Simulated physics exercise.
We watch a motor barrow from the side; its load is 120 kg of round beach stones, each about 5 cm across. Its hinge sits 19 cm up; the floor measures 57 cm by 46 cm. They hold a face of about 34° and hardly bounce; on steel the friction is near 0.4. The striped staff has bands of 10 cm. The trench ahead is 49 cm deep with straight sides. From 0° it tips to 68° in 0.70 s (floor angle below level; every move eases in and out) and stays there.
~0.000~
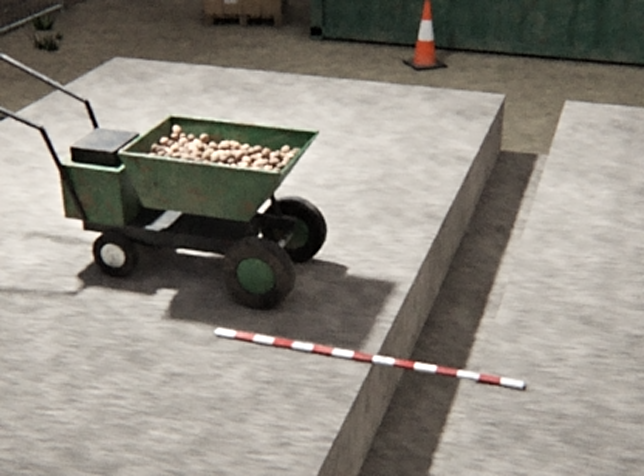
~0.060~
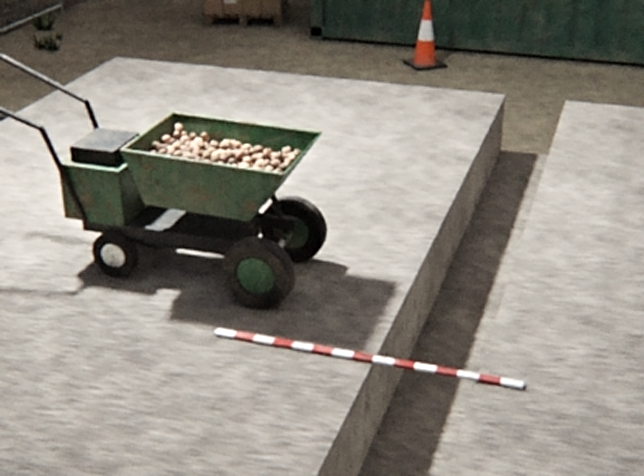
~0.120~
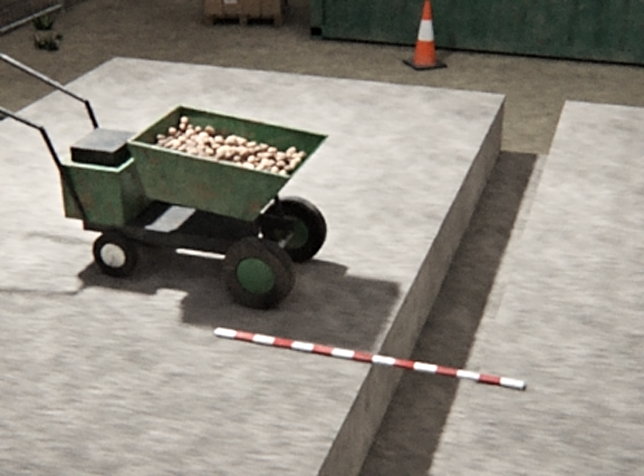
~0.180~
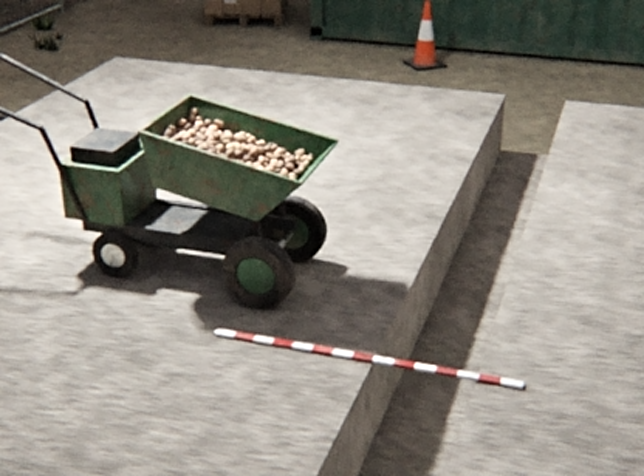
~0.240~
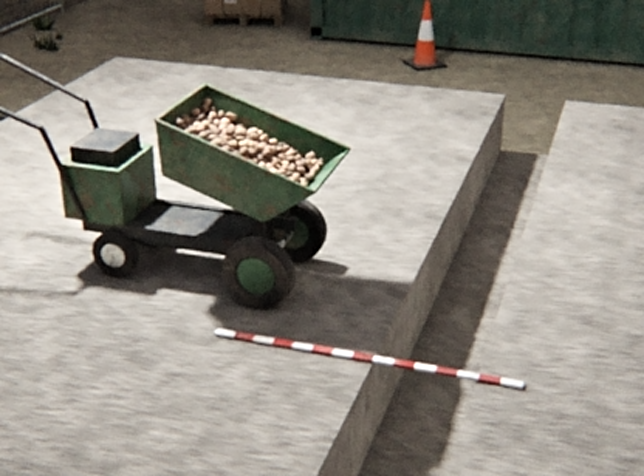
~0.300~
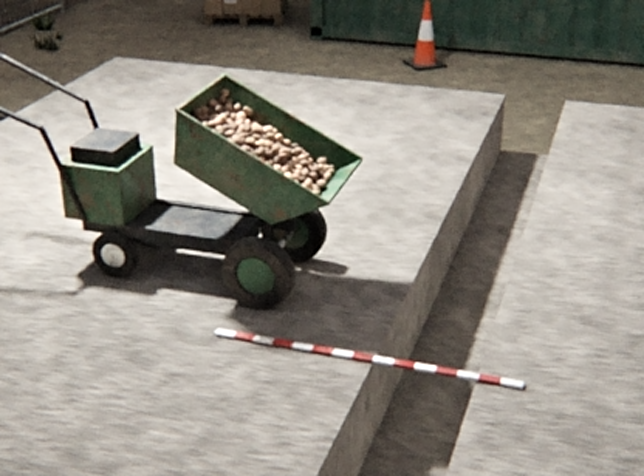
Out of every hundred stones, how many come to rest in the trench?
About 98 per cent.
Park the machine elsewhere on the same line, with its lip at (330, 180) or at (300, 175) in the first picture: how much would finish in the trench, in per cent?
Near 65 per cent from the first place, 95 from the second.
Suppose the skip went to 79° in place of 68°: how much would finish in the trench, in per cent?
In that case some 100 per cent.
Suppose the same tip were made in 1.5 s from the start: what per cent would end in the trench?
Then about 100 per cent.
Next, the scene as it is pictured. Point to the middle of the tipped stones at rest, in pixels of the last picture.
Near (449, 379).
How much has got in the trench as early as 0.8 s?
About 20 per cent by then.
After 0.5 s the floor is at 57°; 100 % in the skip; the foremost stones are at (356, 231).
After 0.8 s the floor is at 68°; 75 % in the skip, 4 % short of the trench, 21 % in the trench; the foremost stones are at (450, 293).
After 1.1 s the floor is at 68°; 25 % in the skip, 3 % short of the trench, 71 % in the trench, 1 % past the trench; the foremost stones are at (533, 325).
After 3.1 s the floor is at 68°; 0 % in the skip, 1 % short of the trench, 98 % in the trench, 1 % past the trench; the foremost stones are at (588, 339).
